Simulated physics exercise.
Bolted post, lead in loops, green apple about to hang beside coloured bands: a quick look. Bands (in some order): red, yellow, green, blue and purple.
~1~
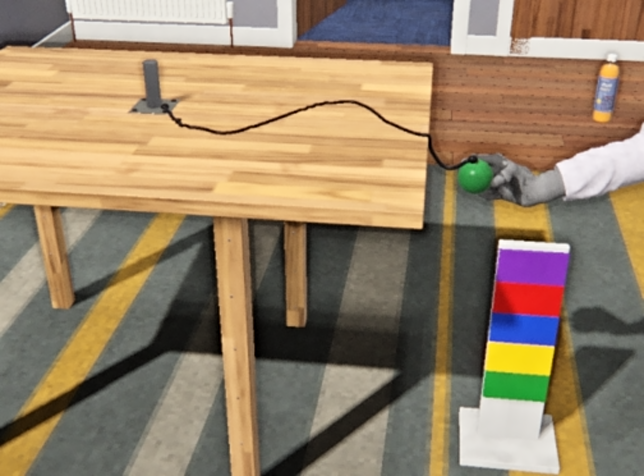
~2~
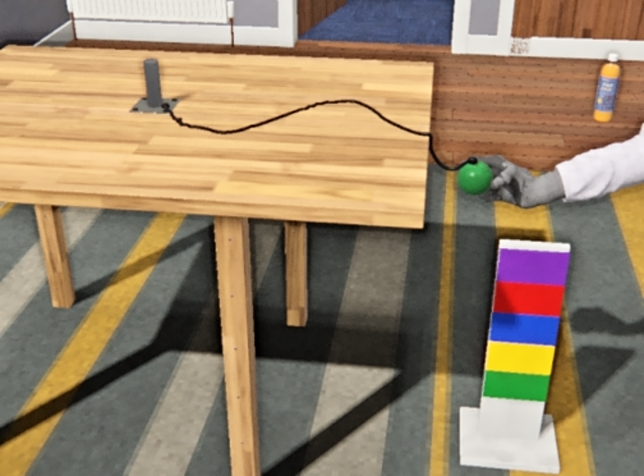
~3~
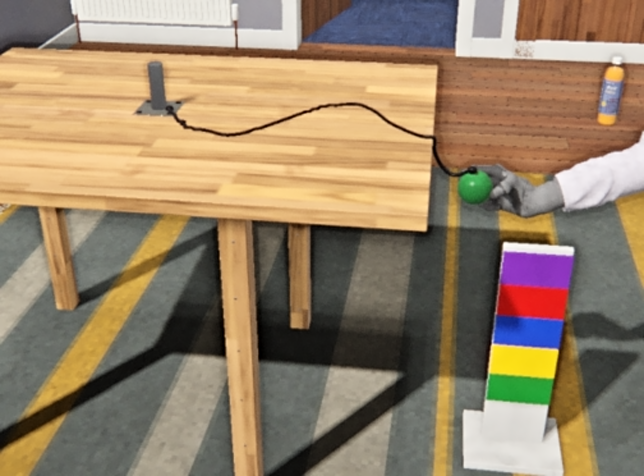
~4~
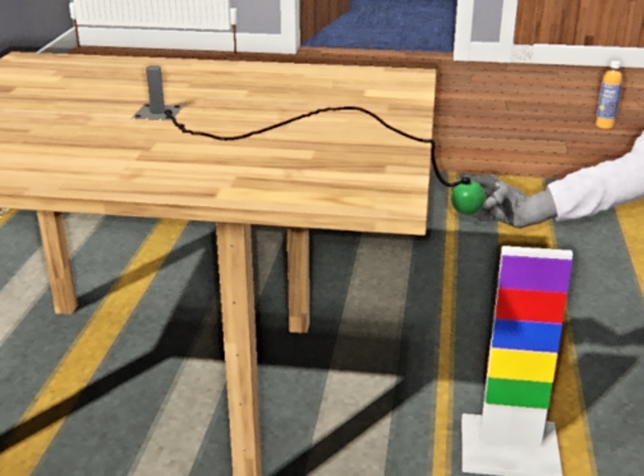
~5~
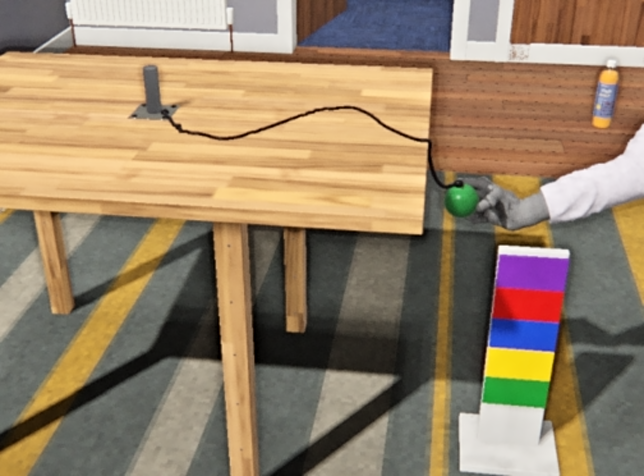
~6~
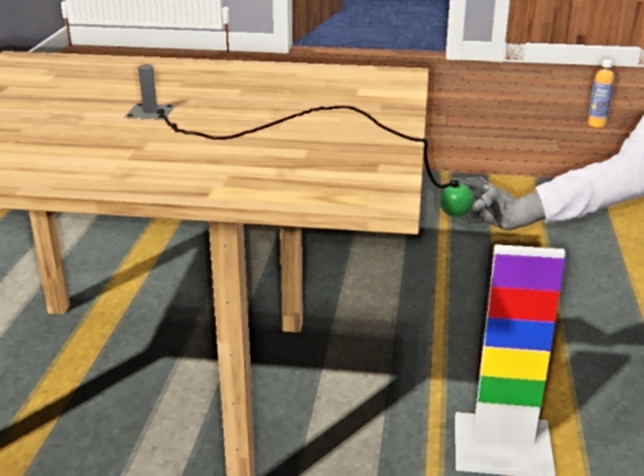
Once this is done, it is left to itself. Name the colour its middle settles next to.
Its middle settles next to blue.
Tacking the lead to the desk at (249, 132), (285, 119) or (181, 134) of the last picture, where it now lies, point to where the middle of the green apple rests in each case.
Pixel places, try by try: (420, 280), (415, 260), (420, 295).
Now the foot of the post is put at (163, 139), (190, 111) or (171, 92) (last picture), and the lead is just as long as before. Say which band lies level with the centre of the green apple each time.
First try: Yellow; second try: Yellow; third try: Blue.
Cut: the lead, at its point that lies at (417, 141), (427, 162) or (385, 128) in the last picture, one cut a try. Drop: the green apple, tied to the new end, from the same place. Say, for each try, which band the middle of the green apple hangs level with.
In order of the tries: Purple; then red; then higher than all five.
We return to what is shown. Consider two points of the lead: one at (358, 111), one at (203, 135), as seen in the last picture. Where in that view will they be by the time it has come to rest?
I'd put the first at about (424, 156) and the other at about (249, 120).
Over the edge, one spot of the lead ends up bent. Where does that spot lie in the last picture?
(350, 108).
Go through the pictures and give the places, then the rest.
Green apple (476, 177); purple (532, 269); red (528, 300); blue (524, 331); yellow (519, 360); green (516, 387), in the first frame.
Green apple (475, 178); lead through (175, 119) (236, 132) (297, 111) (363, 105) (407, 130), in the second frame.
Green apple (475, 188), in the third frame.
Green apple (469, 198); lead through (177, 126) (238, 138) (299, 118) (366, 112) (409, 137), in the fourth frame.
Green apple (462, 201), in the fifth frame.
Green apple (457, 201); lead through (170, 125) (231, 137) (292, 117) (358, 111) (402, 136), in the sixth frame.
Soon after, apple near (400, 311); level with blue.
After that, apple near (427, 321); level with blue.
In the end, apple near (415, 318); level with blue. Its middle rests at the blue band.
